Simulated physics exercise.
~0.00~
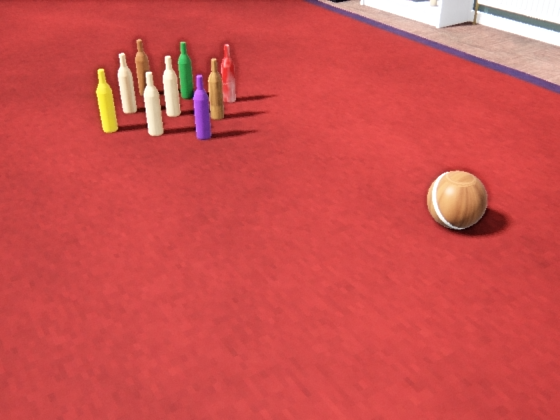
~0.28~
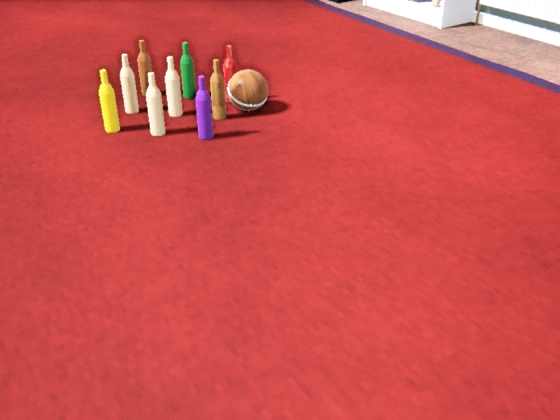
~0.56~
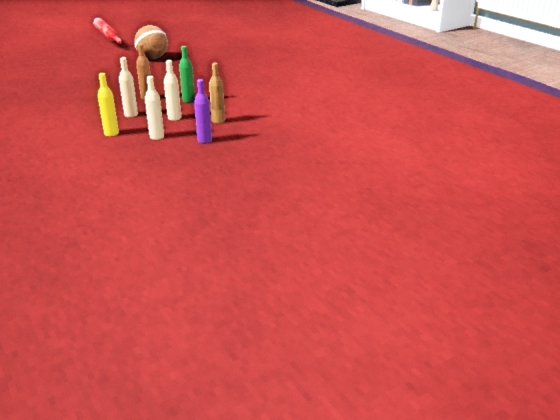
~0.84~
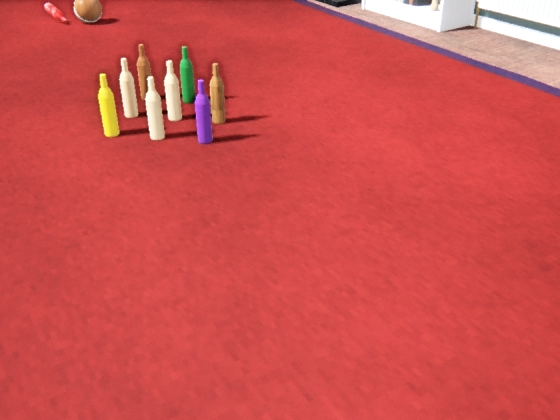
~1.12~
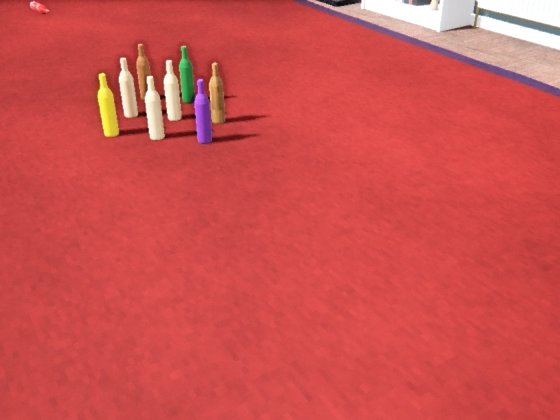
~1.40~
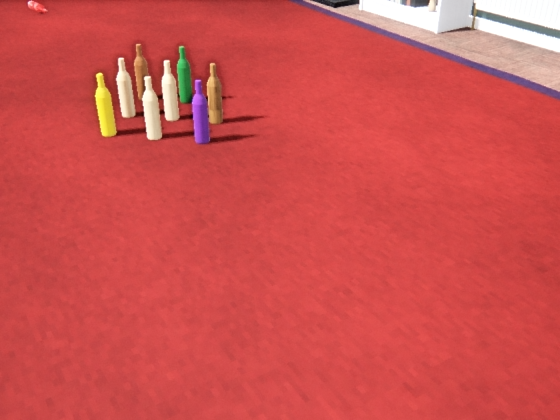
In this clip, a wooden ball rolls leftward across a red carpet toward a group of upright colourful bottle-shaped skittles and knocks over the red one at the back. Both travel away toward the upper left, the ball leaves view, and the other skittles, including the green one, remain standing.
